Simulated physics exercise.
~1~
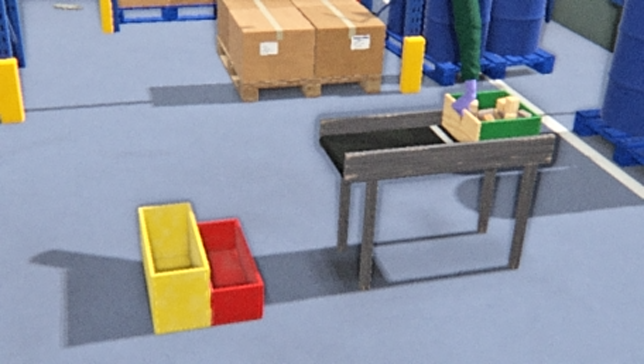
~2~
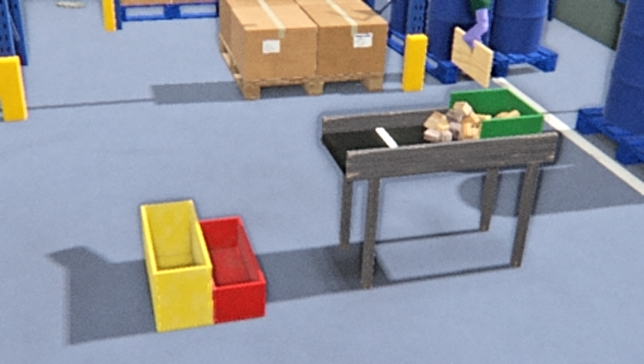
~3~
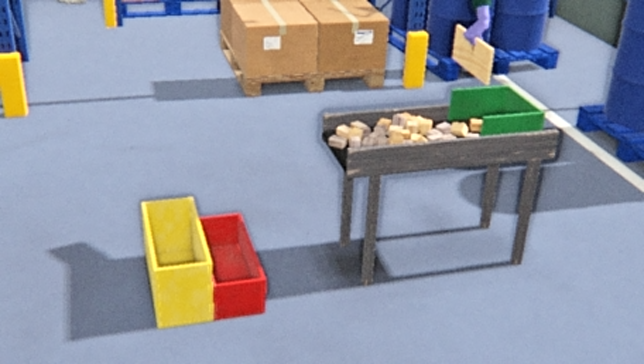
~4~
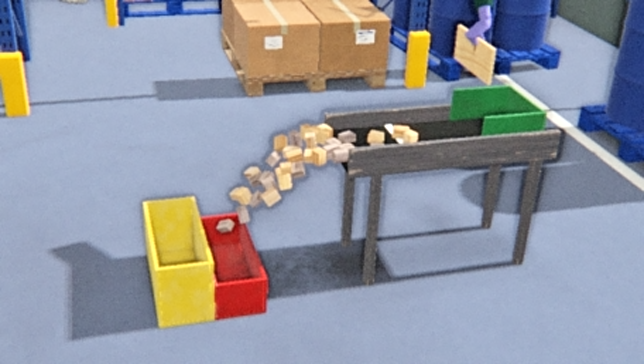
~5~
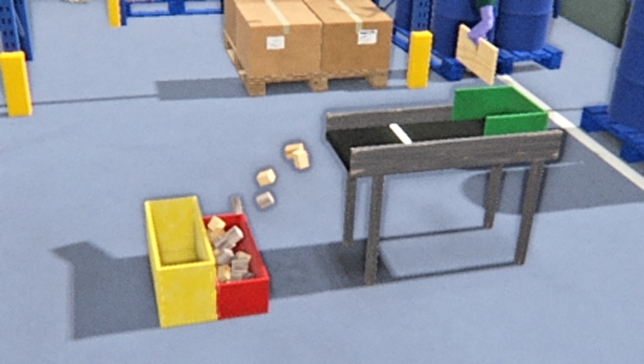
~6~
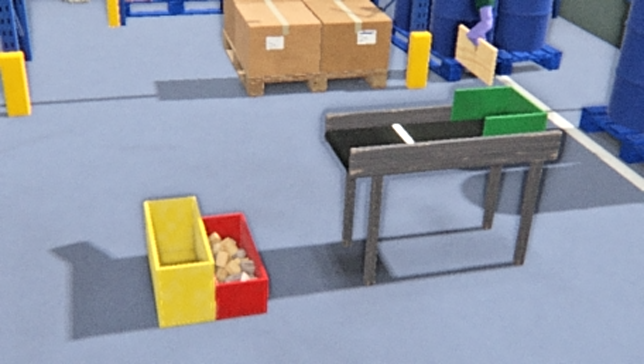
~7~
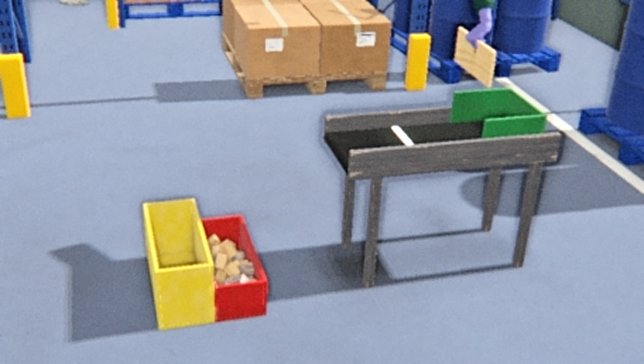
A dark conveyor on legs stands right of centre on a blue-grey warehouse floor, seen from above, with a green pen of pale timber offcuts at its right end. A yellow bin and a red box sit side by side on the floor at lower left, and wrapped cartons and blue barrels stand behind. A purple gripper on a green arm lifts the pen's wooden gate, and the belt carries the offcuts left. They spill off the end in a loose, falling stream. All land in the red box, leaving the belt bare and the yellow bin empty.
